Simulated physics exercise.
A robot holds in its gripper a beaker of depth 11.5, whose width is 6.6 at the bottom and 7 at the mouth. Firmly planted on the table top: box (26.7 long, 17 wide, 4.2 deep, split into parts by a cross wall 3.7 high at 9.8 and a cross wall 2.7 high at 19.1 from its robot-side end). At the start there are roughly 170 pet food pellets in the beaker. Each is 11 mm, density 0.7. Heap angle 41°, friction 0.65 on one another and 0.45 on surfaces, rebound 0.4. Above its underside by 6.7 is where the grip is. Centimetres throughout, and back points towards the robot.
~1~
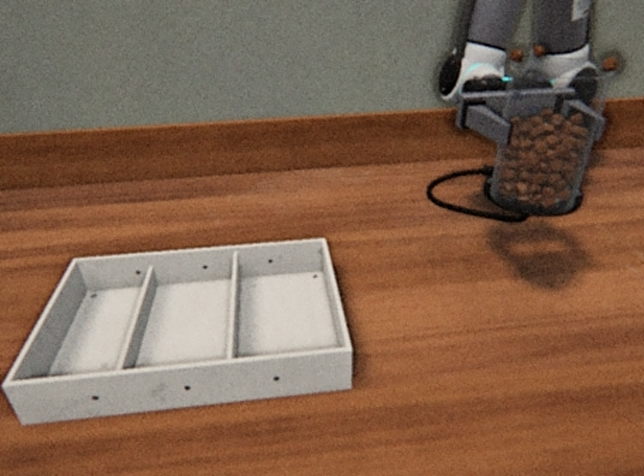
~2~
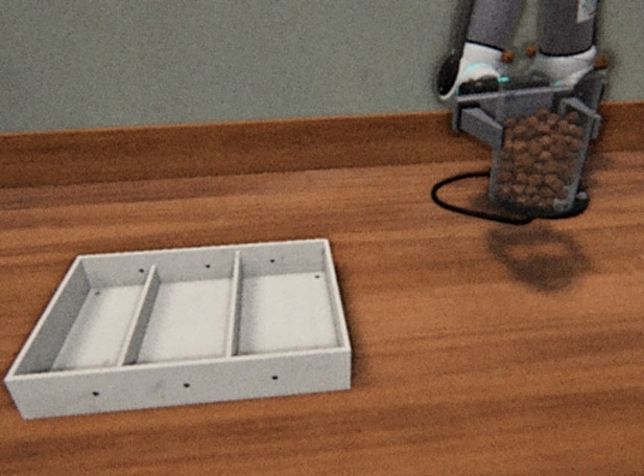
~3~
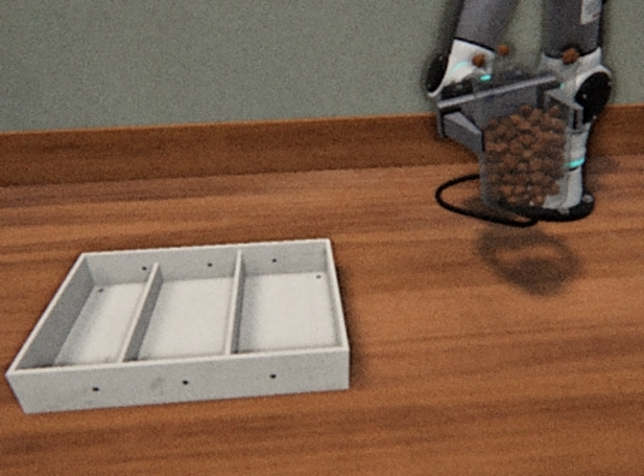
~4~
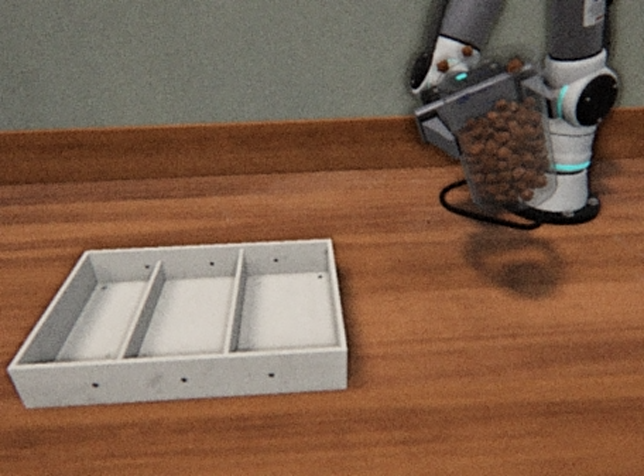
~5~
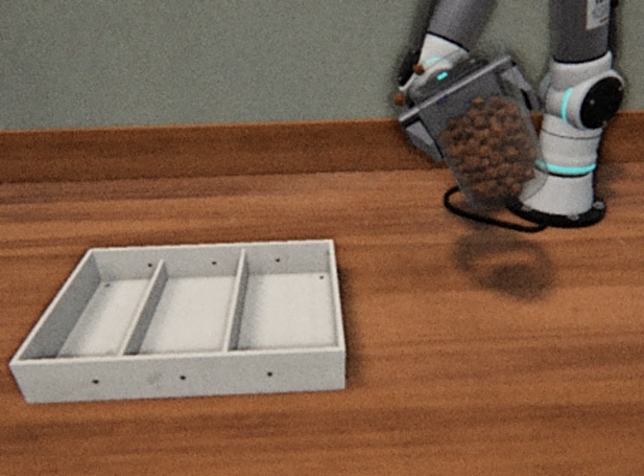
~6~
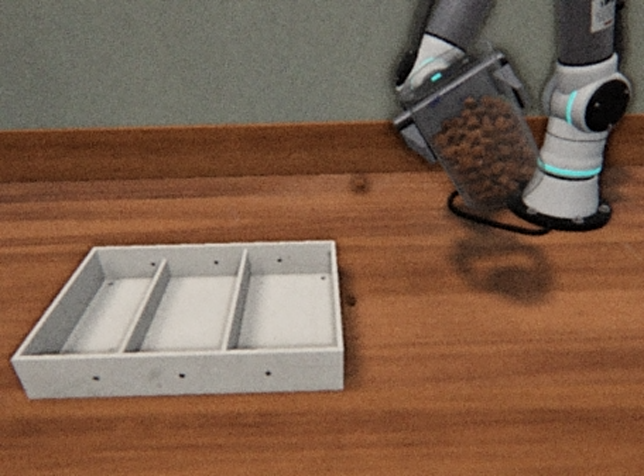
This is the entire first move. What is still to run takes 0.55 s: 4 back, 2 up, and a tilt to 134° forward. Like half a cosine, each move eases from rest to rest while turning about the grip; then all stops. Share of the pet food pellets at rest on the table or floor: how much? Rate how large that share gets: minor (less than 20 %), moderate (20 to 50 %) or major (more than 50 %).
It is major.
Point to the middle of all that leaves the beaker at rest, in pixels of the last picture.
Approximately (389, 319) in pixels.
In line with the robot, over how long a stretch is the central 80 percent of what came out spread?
I'd say close to 10 cm.
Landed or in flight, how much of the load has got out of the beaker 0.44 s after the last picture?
0 %.
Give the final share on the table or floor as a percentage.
Roughly 100 percent.
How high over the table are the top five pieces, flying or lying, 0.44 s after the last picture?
Close to 28 cm above the tabletop.
Then, 0.22 s after the last picture, tilted 68° forward, highest piece 24 above the table; 168 in the beaker, 1 on the table or floor, 1 in flight or on a rim.
Then, 0.44 s after the last picture, tilted 124° forward, highest piece 28 above the table; 168 in the beaker, 2 on the table or floor.
Then, 0.75 s after the last picture, tilted 134° forward, highest piece 20 above the table; 88 on the table or floor, 33 in the beaker, 49 in flight or on a rim.
Then, 1.80 s after the last picture, tilted 134° forward, highest piece 2 above the table; 170 on the table or floor.
Final count, 170 on the table or floor. That is 100 % on the table or floor.
